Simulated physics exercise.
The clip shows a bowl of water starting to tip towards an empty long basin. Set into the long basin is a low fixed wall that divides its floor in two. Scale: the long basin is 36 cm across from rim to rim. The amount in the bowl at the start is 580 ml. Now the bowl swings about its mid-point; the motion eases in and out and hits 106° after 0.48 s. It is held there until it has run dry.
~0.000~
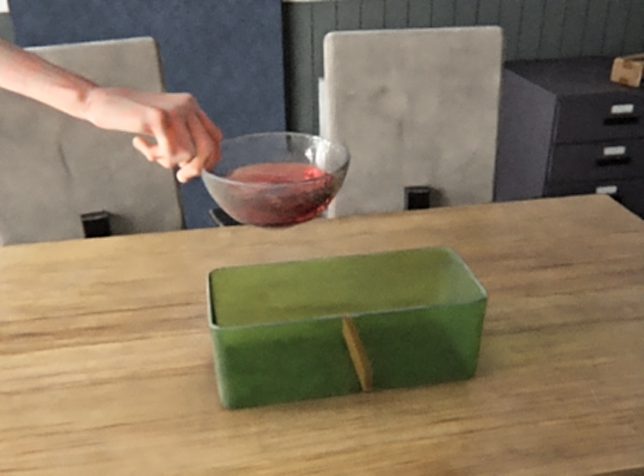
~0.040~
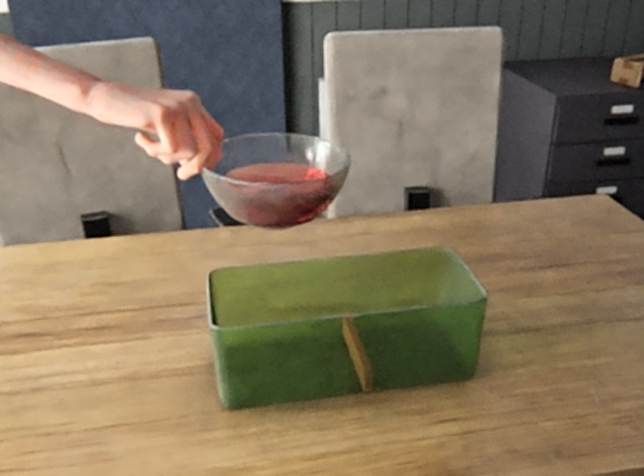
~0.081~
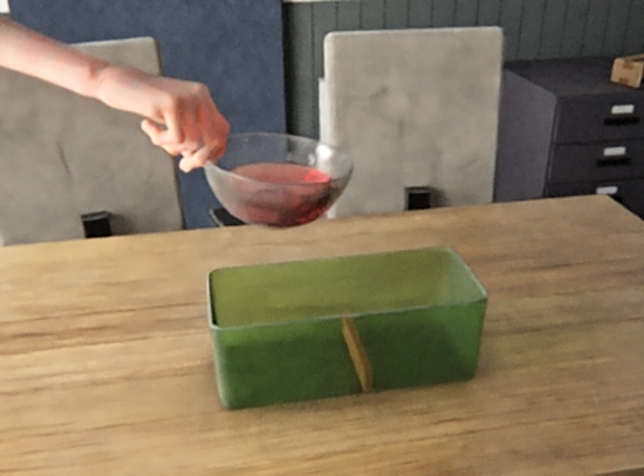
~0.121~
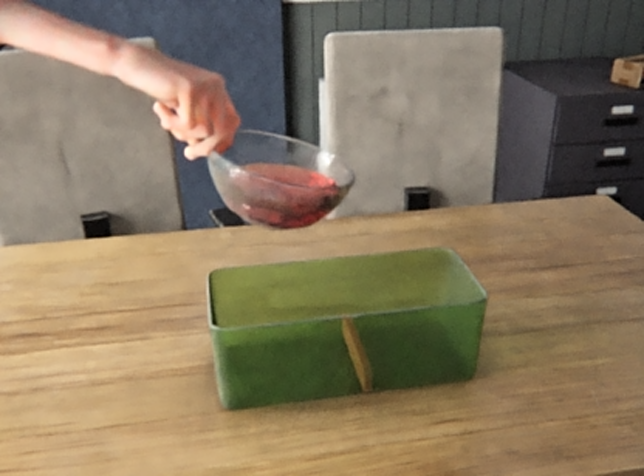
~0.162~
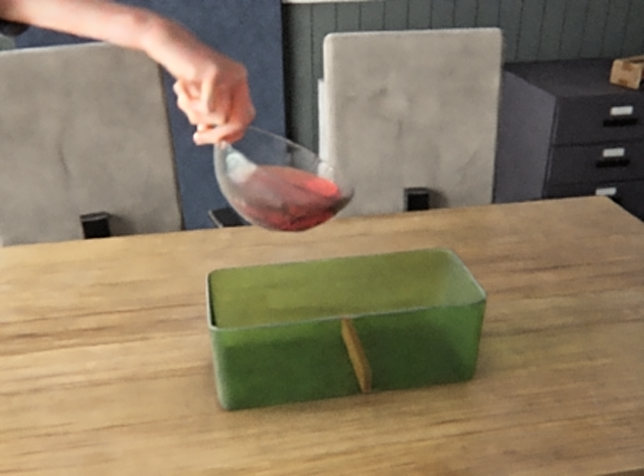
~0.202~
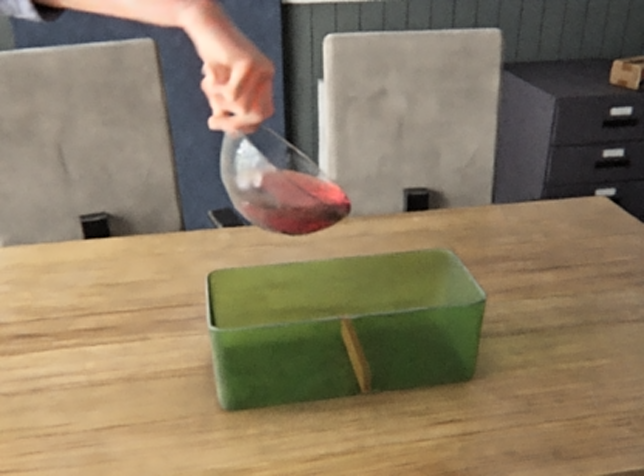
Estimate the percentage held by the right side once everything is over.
I would say 58 per cent.
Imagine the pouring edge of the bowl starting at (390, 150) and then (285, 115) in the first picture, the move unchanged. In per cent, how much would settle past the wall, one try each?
Result: 70 per cent, then 20 per cent.
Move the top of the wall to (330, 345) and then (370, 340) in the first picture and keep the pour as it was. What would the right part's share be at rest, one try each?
One try each: Around 75 percent and then around 45 percent.
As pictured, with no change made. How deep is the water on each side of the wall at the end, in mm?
I'd say close to 8 mm on the left, close to 16 mm on the right.
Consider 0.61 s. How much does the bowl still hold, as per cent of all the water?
I reckon near 0 per cent still sits there.
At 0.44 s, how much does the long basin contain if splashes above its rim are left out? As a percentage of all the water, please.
Some 62 per cent.
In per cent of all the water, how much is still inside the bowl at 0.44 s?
Portion remaining: Approx. 4 per cent.
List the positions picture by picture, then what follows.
In the first picture, it leans 0°; its right rim is at (347, 153); the water meets the walls at (212, 186) and (336, 176); the long basin's rim runs from (209, 299) to (469, 272); the wall's top is at (357, 341).
In the second picture, it leans 2°; its right rim is at (348, 155); the water meets the walls at (212, 185) and (336, 178).
In the third picture, it leans 7°; its right rim is at (350, 162); the water meets the walls at (214, 183) and (337, 180).
In the fourth picture, it leans 16°; its right rim is at (352, 173); the water meets the walls at (216, 179) and (339, 184).
In the fifth picture, it leans 27°; its right rim is at (352, 188); the water meets the walls at (221, 178) and (340, 190).
In the sixth picture, it leans 40°; its right rim is at (348, 204); the water meets the walls at (227, 181) and (342, 193).
By 0.44 s the tilt is 104° and 4 per cent is still to pour, 10 is left of the wall and 51 right of it.
By 0.61 s the tilt is 106° and 0 per cent is still to pour, 27 is left of the wall and 67 right of it.
By 0.79 s the tilt is 106° and 1 per cent is still to pour, 33 is left of the wall and 60 right of it.
By 0.98 s the tilt is 106° and 0 per cent is still to pour, 37 is left of the wall and 58 right of it.
At rest 38 per cent lies left of the wall, 58 right of it and 4 outside.
